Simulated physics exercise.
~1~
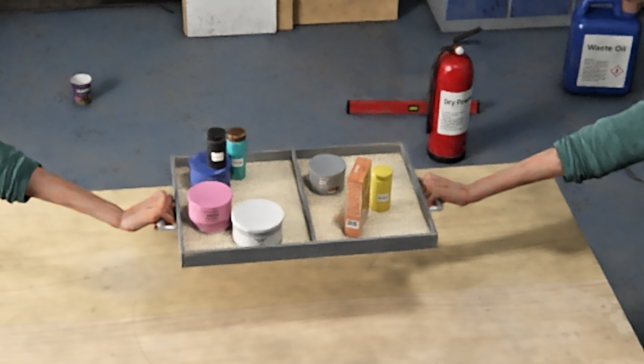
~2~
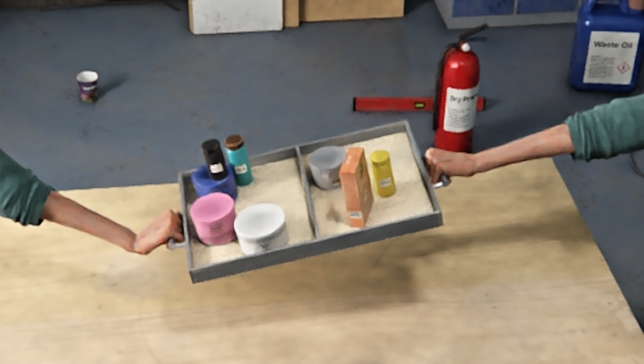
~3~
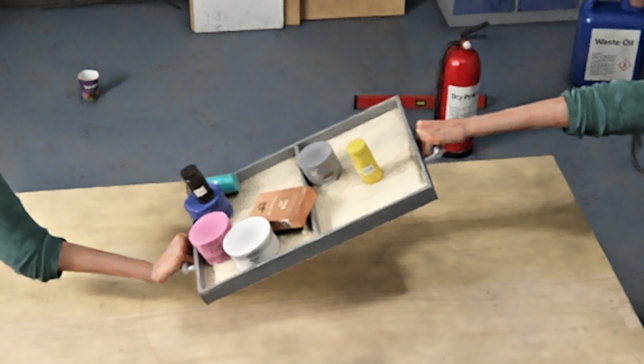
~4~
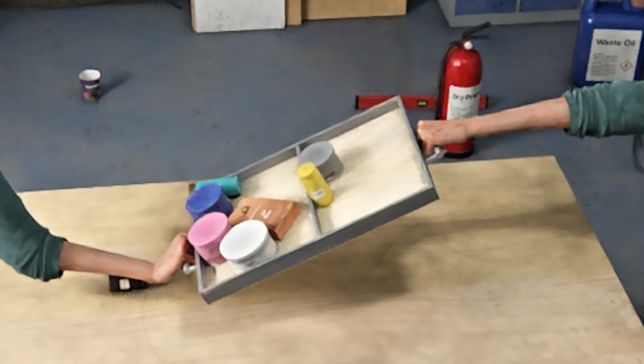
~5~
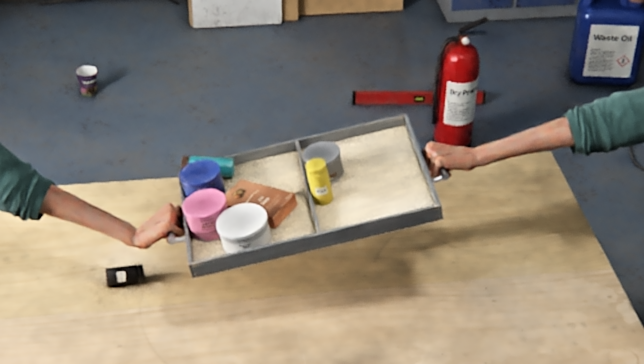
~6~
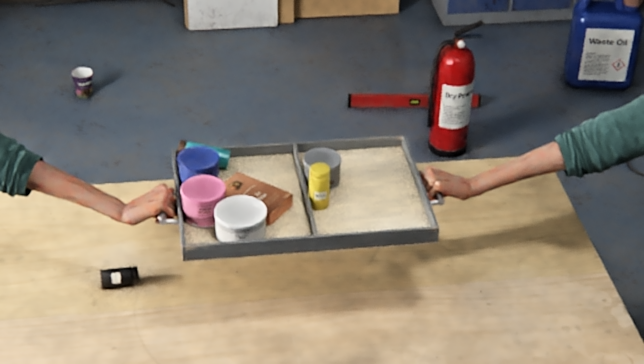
The video shows two hands tilting a divided tray of tubs and small containers down to the left, toppling an orange packet and turquoise shaker and sending a black shaker onto the table, before levelling it with the yellow shaker shifted left against the grey tub.
